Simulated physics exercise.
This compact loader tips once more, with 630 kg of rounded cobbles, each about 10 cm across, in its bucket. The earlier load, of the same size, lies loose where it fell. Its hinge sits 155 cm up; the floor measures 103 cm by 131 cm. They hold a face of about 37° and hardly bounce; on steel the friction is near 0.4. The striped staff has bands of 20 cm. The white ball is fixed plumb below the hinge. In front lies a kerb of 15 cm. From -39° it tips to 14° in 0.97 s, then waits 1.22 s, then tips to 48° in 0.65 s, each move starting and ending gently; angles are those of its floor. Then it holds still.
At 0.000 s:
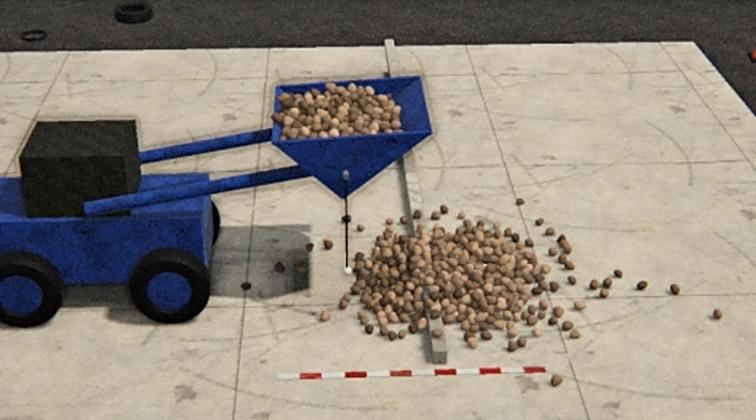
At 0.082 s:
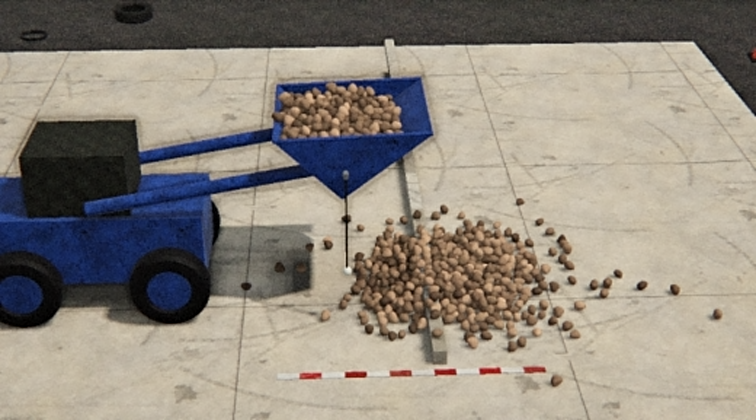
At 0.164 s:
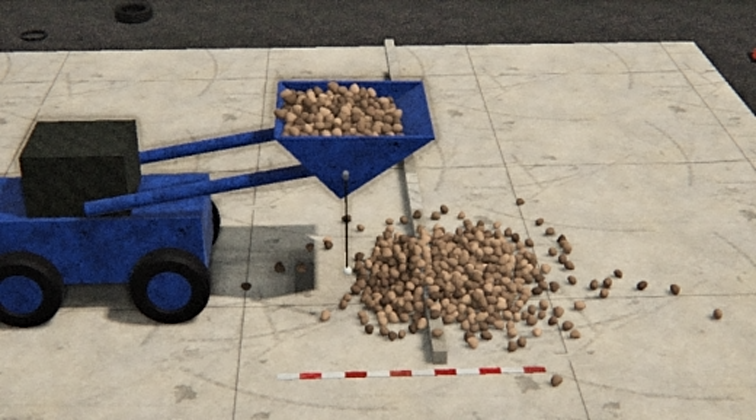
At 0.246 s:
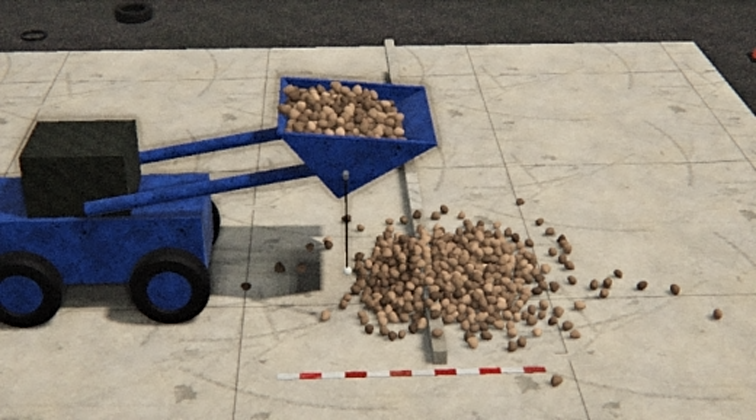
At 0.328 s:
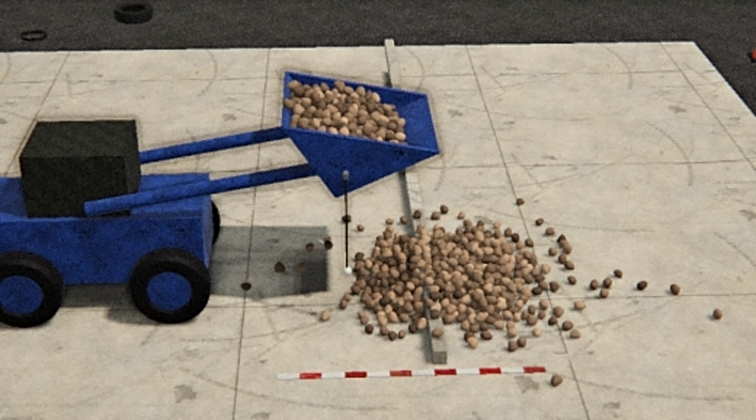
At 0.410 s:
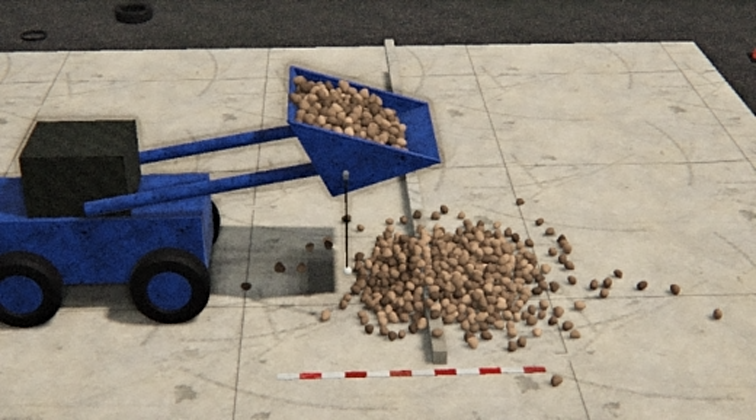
A blue loader with a dark block on its body stands at the left of a pale slab floor, seen from above, its raised bucket full of brown rounded stones. Below the bucket to the right, a loose heap of similar stones lies across a narrow grey kerb, behind a red-and-white striped staff. The bucket slowly tilts, its right side lowering, while its stones shift slightly and the camera stays still.
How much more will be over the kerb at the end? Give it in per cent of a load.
Some 68 per cent is added.
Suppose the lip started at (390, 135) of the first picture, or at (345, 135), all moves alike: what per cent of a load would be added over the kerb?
Near 30 per cent from the first place, 5 from the second.
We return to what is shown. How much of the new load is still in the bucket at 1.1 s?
It holds some 100 per cent.
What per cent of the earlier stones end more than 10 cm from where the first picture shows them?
Roughly 10 per cent of them.
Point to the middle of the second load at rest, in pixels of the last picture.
Their middle is at about (454, 265).
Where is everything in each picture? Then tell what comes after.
The first frame shows lip at (432, 132), floor tilted -39°, highest stones at (330, 101). The earlier load is highest near (435, 272), 24 cm above ground level, 36 % on this side of the kerb, 64 % over the kerb.
The second frame shows lip at (433, 134), floor tilted -38°, highest stones at (327, 101); the stones move at 0.1 m/s on average.
In the third frame, the bucket is at -35°, its lip at (435, 138); the top of the load is at (322, 99); the stones move at 0.2 m/s on average.
In the fourth frame, the bucket is at -30°, its lip at (437, 144); the top of the load is at (307, 97); the stones move at 0.3 m/s on average.
In the fifth frame, the bucket is at -25°, its lip at (439, 152); the top of the load is at (304, 93); the stones move at 0.4 m/s on average.
In the sixth frame, the bucket is at -19°, its lip at (441, 162); the top of the load is at (310, 89); the stones move at 0.4 m/s on average.
After 0.7 s the floor is at 6°; in per cent of one load, 100 in the bucket, 36 on this side of the kerb, 64 over the kerb; the foremost stones are at (627, 284).
After 1.1 s the floor is at 14°; in per cent of one load, 99 in the bucket, 37 on this side of the kerb, 64 over the kerb; the foremost stones are at (627, 284).
After 3.3 s the floor is at 48°; in per cent of one load, 0 in the bucket, 70 on this side of the kerb, 130 over the kerb; the foremost stones are at (649, 297).
After 6.1 s the floor is at 48°; in per cent of one load, 0 in the bucket, 68 on this side of the kerb, 132 over the kerb; the foremost stones are at (649, 297). Net gain over the kerb, 68.
